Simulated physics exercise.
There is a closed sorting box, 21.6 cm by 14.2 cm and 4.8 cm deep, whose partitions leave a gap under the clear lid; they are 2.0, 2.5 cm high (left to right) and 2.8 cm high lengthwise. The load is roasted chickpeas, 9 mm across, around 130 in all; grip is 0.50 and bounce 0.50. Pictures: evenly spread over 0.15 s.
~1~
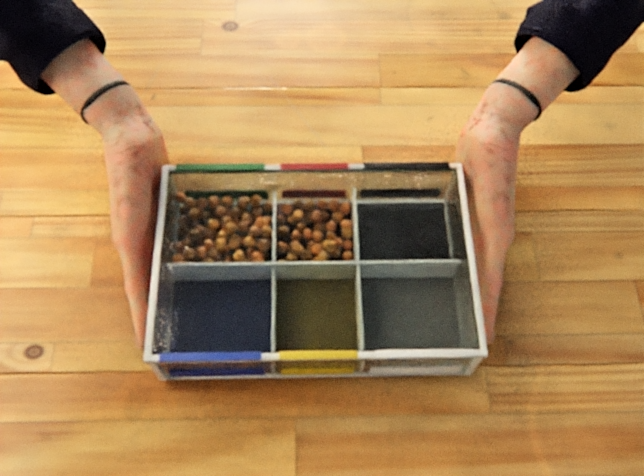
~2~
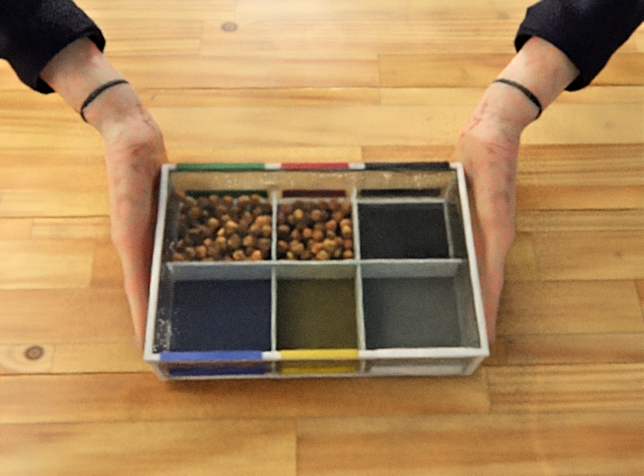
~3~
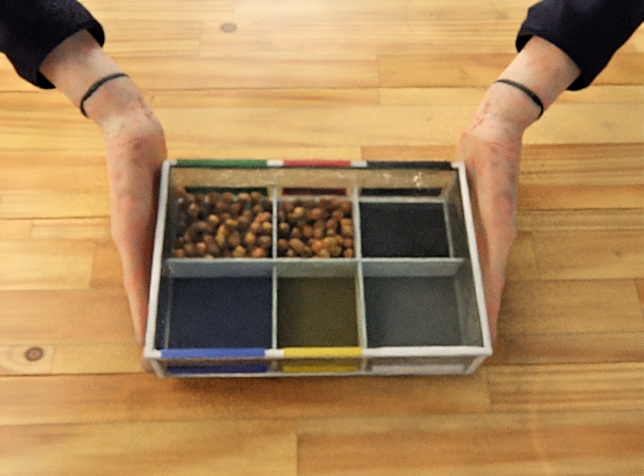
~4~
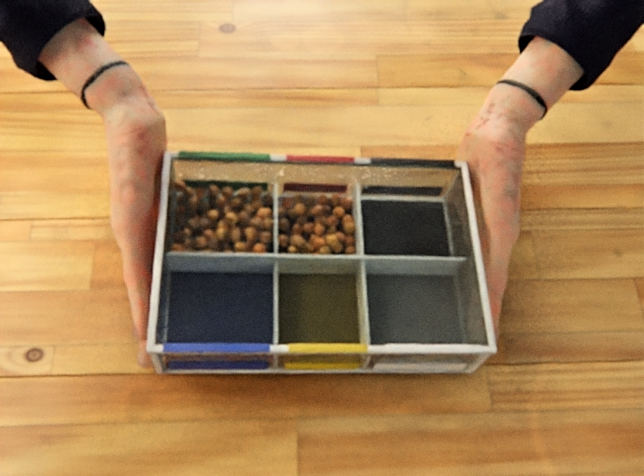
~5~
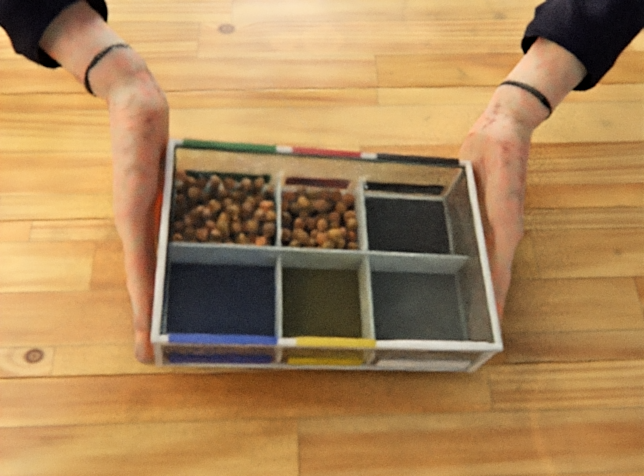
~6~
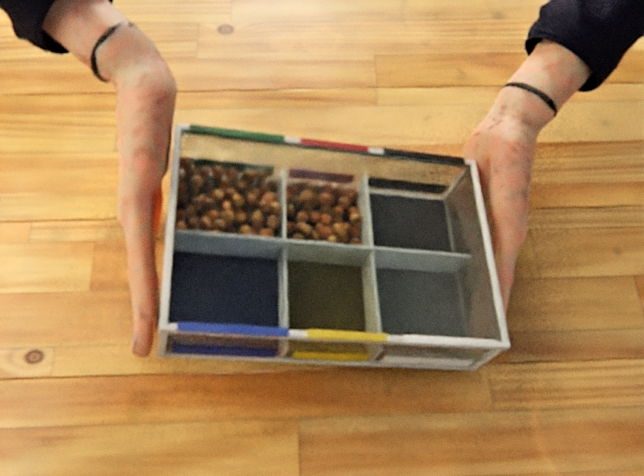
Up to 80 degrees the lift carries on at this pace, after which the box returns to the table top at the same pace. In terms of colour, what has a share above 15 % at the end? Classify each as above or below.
Classification: Red compartment above, blue compartment below, green compartment above, yellow compartment below, white compartment below, black compartment above.
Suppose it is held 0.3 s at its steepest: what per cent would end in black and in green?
In per cent: Black 45, green 20.
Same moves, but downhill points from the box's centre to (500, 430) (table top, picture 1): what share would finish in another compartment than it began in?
Some 70 per cent.
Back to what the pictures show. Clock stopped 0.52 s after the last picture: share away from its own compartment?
Roughly 20 in a hundred.
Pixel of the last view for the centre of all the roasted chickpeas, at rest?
In the last view, approximately (347, 231).
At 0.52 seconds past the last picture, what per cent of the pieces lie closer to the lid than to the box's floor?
I'd put it at some 30 percent.
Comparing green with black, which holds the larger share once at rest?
I'd say the black side has more in it.
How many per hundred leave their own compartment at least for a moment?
55 per cent or so.
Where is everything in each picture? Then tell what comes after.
The first picture shows box tilt 0 degrees, front corners at (151, 356) and (480, 351); red 35 %, green 65 %.
The second picture shows box tilt 1 degrees, front corners at (152, 356) and (482, 350).
The third picture shows box tilt 2 degrees, front corners at (153, 352) and (485, 349).
The fourth picture shows box tilt 5 degrees, front corners at (154, 346) and (489, 347), lowest corner right back.
The fifth picture shows box tilt 9 degrees, front corners at (159, 337) and (495, 345), lowest corner right back.
The sixth picture shows box tilt 14 degrees, front corners at (167, 325) and (502, 343), lowest corner right back; red 35 %, green 65 %.
Then, 0.52 s after the last picture, tilt 80 degrees; red 50 %, green 50 %, black 5 %.
Then, 0.86 s after the last picture, tilt 35 degrees; red 35 %, green 20 %, black 45 %.
Then, 1.30 s after the last picture, tilt 0 degrees; red 35 %, green 20 %, black 45 %.
In the end, red 35 %, blue 0 %, green 20 %, yellow 0 %, white 0 %, black 45 %.
